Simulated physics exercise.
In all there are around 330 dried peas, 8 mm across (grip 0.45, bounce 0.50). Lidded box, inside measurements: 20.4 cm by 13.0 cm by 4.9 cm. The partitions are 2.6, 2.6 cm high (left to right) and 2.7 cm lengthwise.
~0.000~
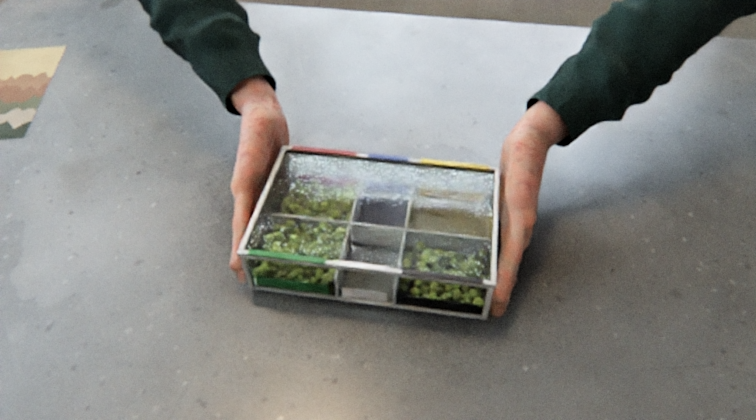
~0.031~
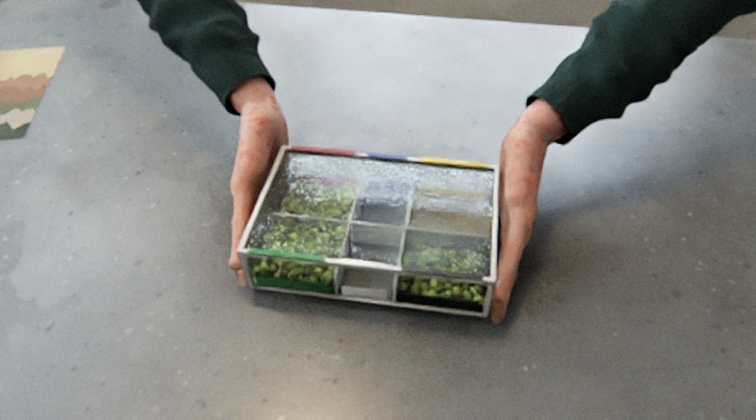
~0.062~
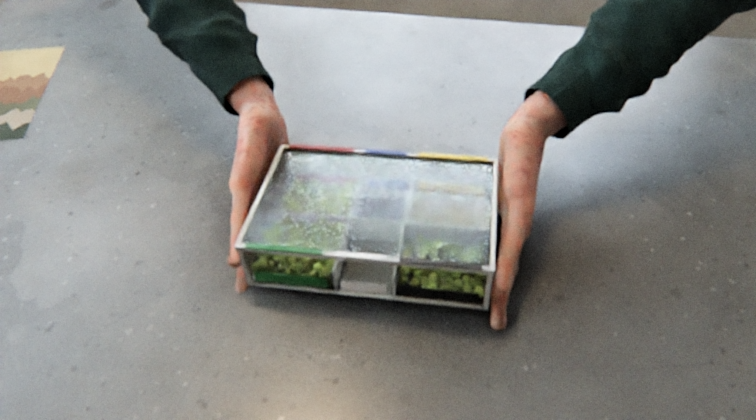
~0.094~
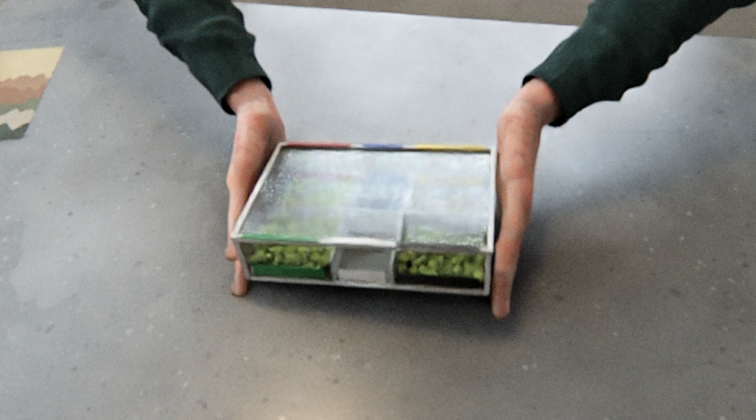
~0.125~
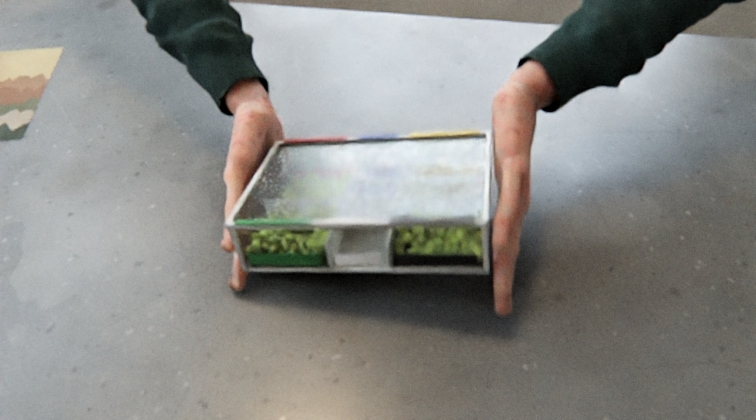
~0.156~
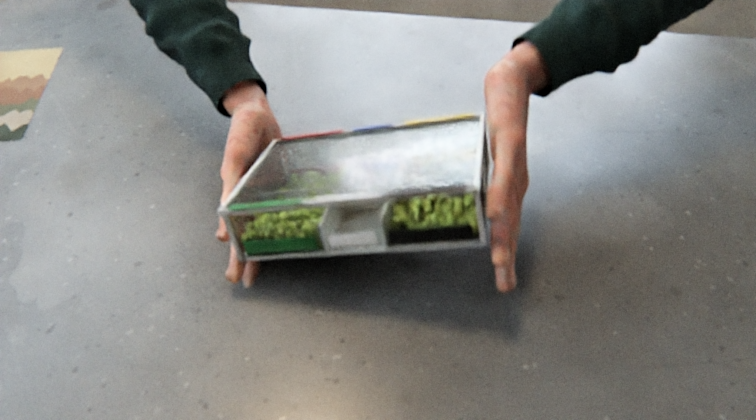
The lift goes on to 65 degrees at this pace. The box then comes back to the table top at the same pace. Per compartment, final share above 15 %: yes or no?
Red yes; blue no; green yes; yellow no; white no; black no.
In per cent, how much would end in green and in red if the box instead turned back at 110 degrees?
With that change, green ends at 30 percent while red ends at 65 percent.
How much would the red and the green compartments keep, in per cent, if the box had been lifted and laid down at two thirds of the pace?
My answer: Red gets 40 %, while green gets 40 %.
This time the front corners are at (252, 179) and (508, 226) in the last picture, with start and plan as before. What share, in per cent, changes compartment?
About 25 per cent.
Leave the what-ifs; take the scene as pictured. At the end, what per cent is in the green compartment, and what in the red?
In the green compartment 35 percent, in the red 45 percent.
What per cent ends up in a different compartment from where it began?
It works out to about 25 per cent.
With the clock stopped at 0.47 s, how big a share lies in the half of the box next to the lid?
Some 30 per cent.
Then, at 0.47 s, tilt 64 degrees; red 30 %, green 45 %, black 20 %.
Then, at 0.68 s, tilt 25 degrees; red 40 %, blue 10 %, green 35 %, black 10 %.
After 1.01 s, tilt 0 degrees; red 40 %, blue 10 %, green 35 %, black 10 %.
By 1.4 s all is still; red 45 %, blue 10 %, green 35 %, yellow 0 %, white 0 %, black 10 %.
